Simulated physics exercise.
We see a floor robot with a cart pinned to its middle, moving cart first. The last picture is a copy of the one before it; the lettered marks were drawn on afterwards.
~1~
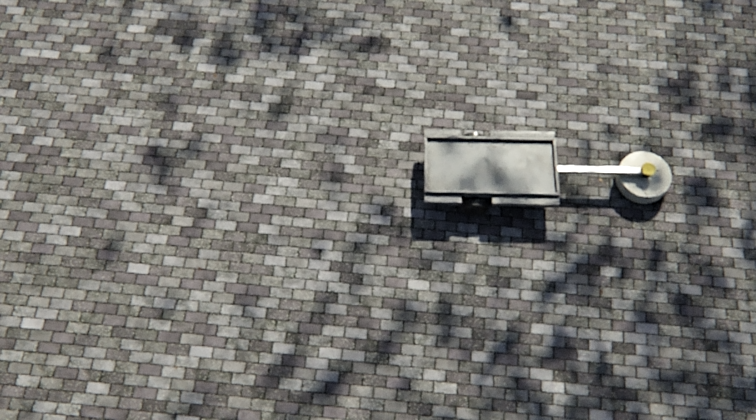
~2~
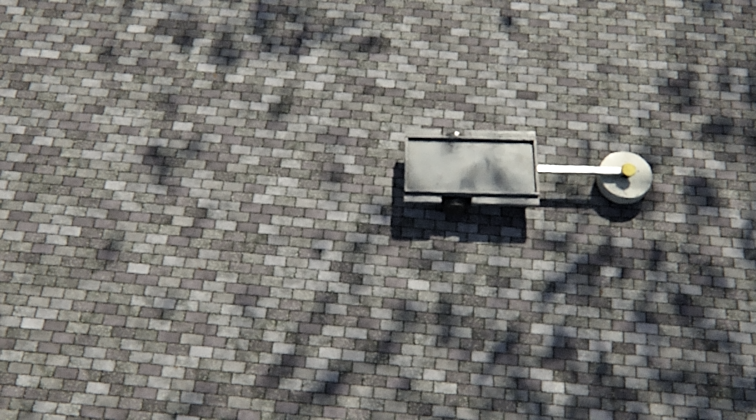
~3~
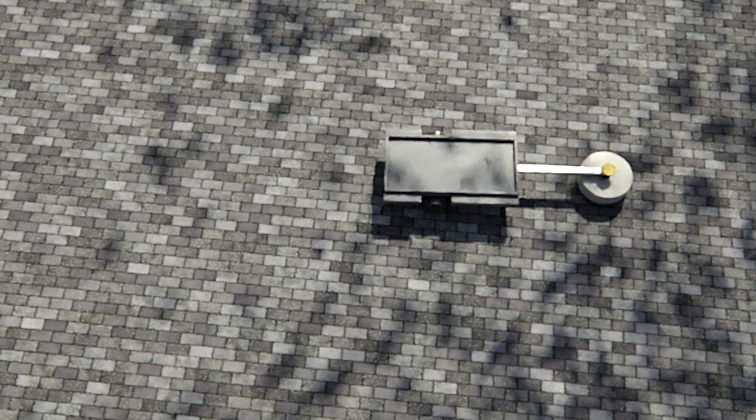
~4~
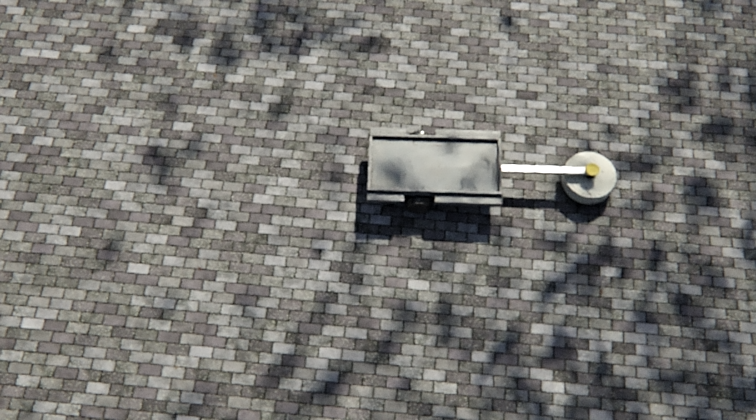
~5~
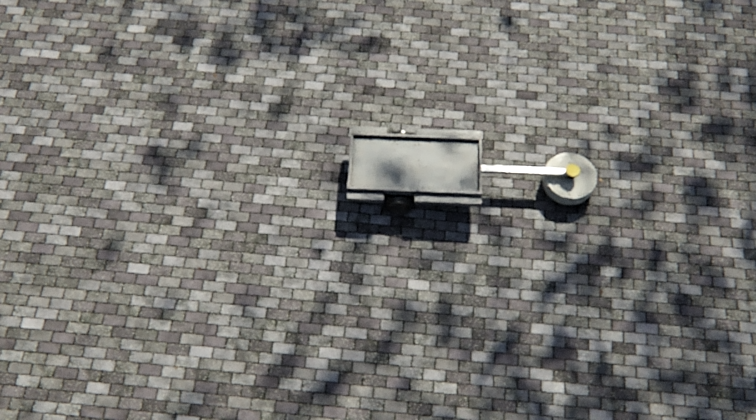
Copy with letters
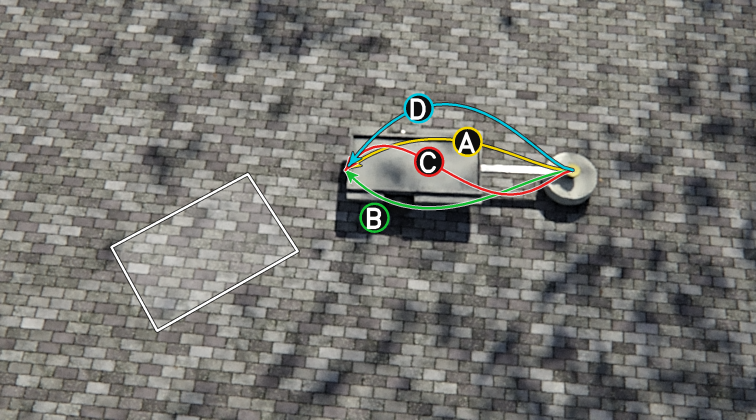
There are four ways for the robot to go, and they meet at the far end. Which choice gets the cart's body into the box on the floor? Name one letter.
D is the one.
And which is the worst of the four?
The widest miss is B.
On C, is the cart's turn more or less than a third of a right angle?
It turns less than that.
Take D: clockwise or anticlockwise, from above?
It turns anticlockwise.
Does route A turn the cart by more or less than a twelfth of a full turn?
Less than that.
On the marked copy, A from (573, 170) via (458, 140) to (348, 168); B from (573, 170) via (462, 204) to (345, 170); C from (573, 170) via (455, 176) to (345, 170); D from (573, 170) via (456, 105) to (349, 165); the bay at (204, 249).
Following D. Soon after the start, robot (491, 125), cart (349, 166).
Later, robot (401, 123), cart (277, 201).
In the end, robot (346, 177), cart (205, 249); the cart stands in the bay.
As for the rest, A leaves the cart at (187, 189), out of the bay; B leaves the cart at (216, 103), out of the bay; C leaves the cart at (198, 133), out of the bay.
